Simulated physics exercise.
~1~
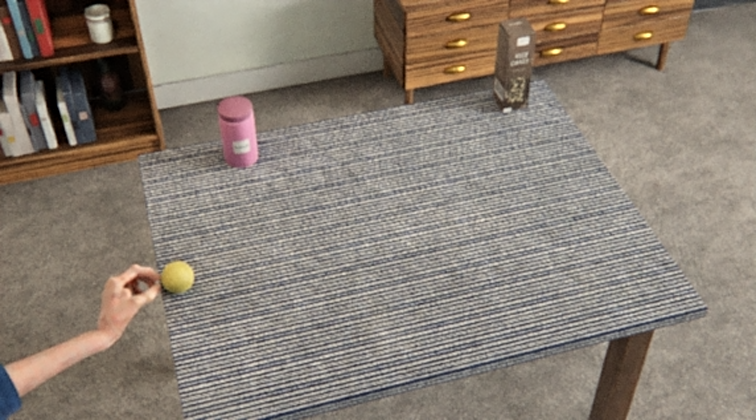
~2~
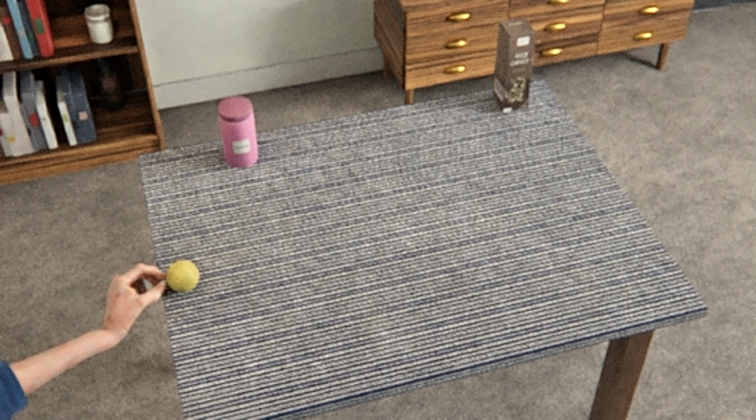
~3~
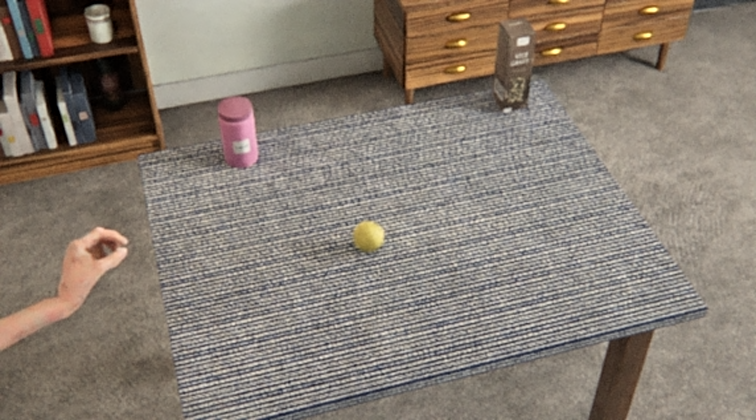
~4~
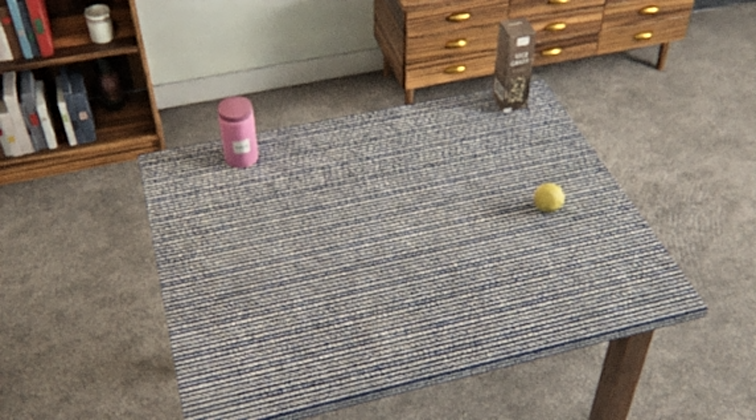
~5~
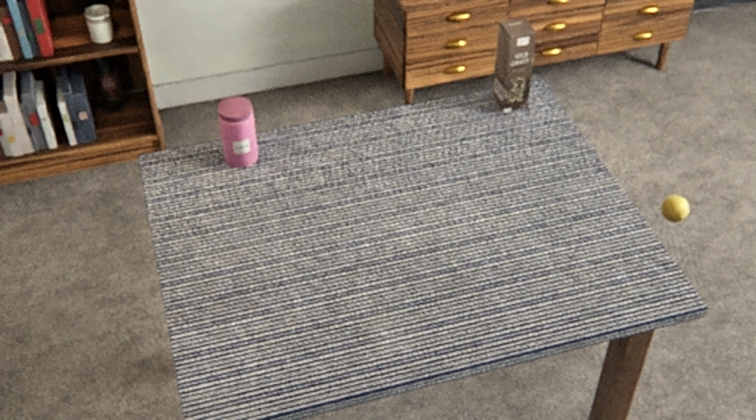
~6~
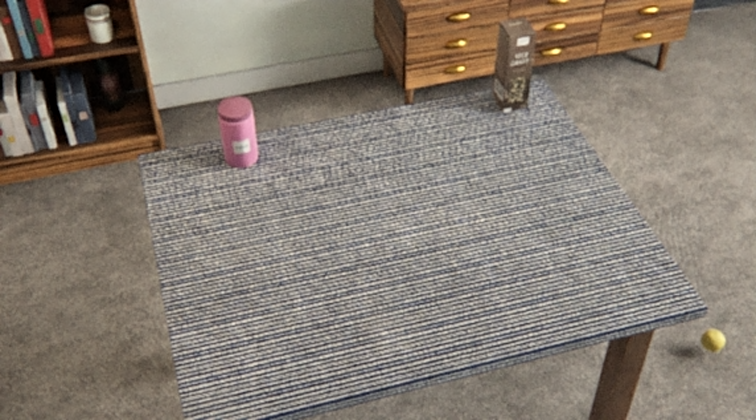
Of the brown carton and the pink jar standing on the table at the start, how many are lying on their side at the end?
None of them are lying on their side; the brown carton and the pink jar are both still upright at the end.
